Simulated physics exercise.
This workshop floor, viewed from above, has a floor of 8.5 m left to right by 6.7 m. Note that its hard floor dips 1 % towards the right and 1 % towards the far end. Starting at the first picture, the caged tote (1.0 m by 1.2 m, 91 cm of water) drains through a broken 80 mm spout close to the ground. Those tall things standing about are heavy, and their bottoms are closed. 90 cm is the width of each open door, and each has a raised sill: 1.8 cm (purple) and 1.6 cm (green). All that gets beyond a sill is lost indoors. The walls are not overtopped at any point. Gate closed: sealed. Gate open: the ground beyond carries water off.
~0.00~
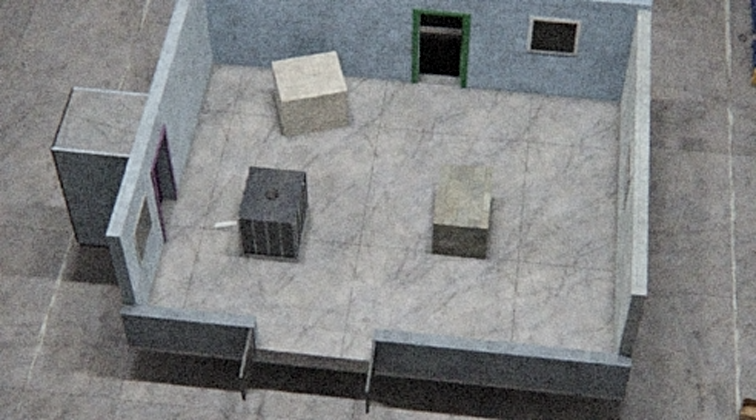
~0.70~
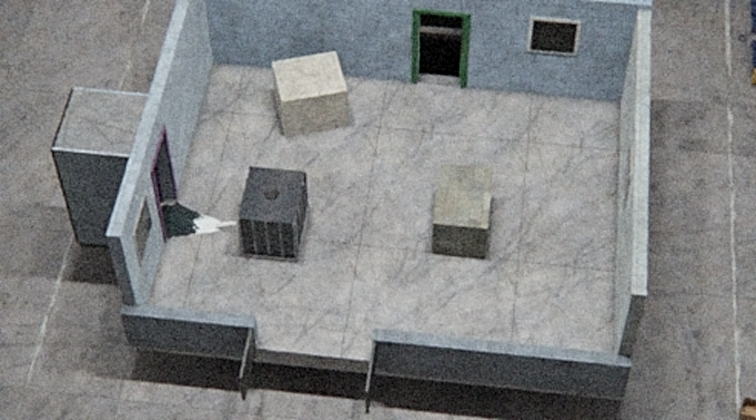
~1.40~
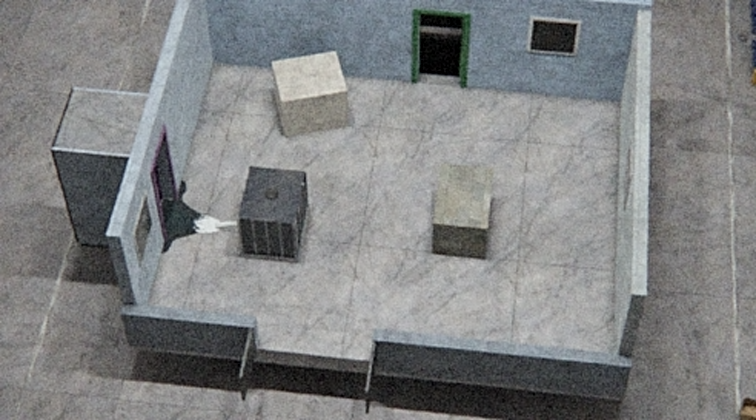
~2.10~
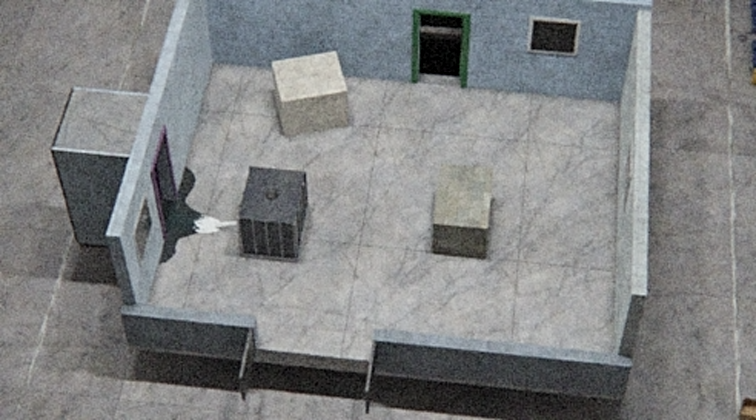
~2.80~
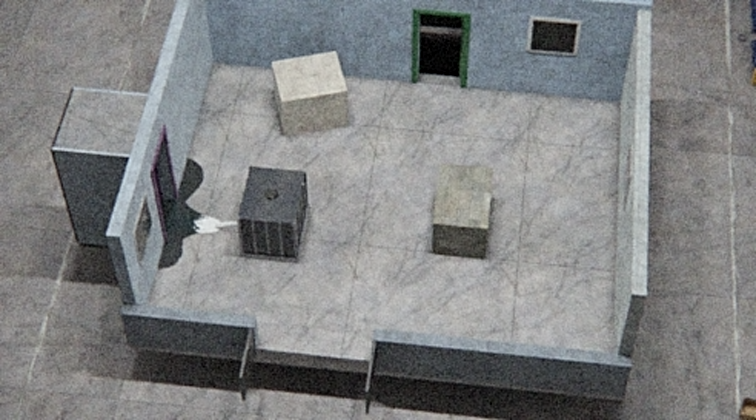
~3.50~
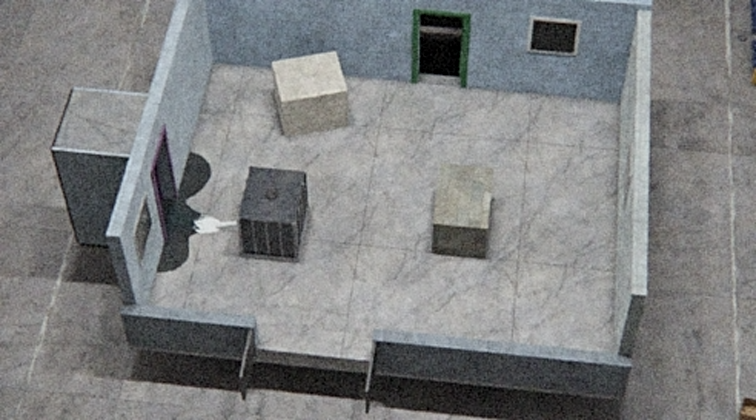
To begin with, a thin white jet starts from the left side of a dark caged tote in a walled room with two pale blocks. Dark liquid then spreads across the dry floor to the left wall, and the patch creeps farther back beside the purple-framed doorway, widening into a rounded lobe.
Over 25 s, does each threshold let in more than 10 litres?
In the end the purple door: Over the line. The green door: Under the line.
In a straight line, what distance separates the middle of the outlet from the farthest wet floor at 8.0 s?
2.0 m.
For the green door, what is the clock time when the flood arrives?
Green: Not in the 25 s.
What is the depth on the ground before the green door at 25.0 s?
It comes to some 0.0 cm deep at that spot.
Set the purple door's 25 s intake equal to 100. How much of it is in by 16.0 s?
70 percent, roughly.
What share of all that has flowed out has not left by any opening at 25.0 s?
I'd put it at around 18 per cent.
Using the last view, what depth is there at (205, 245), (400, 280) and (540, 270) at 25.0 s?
Spot by spot it's about 0.4, 0.0 and 0.0 centimetres.
After 5.0 s water covers under 5 % of the floor and is deepest (3 cm) near (172, 216); purple door 2.9 cm at the sill, 57 L in, green door not reached.
After 8.0 s water covers under 5 % of the floor and is deepest (3 cm) near (172, 216); purple door 2.9 cm at the sill, 95 L in, green door not reached.
After 12.0 s water covers 5 % of the floor and is deepest (3 cm) near (172, 216); purple door 2.9 cm at the sill, 144 L in, green door not reached.
After 16.0 s water covers 5 % of the floor and is deepest (3 cm) near (172, 216); purple door 2.8 cm at the sill, 190 L in, green door not reached.
After 25.0 s water covers 10 % of the floor and is deepest (4 cm) near (176, 202); purple door 2.9 cm at the sill, 281 L in, green door not reached.
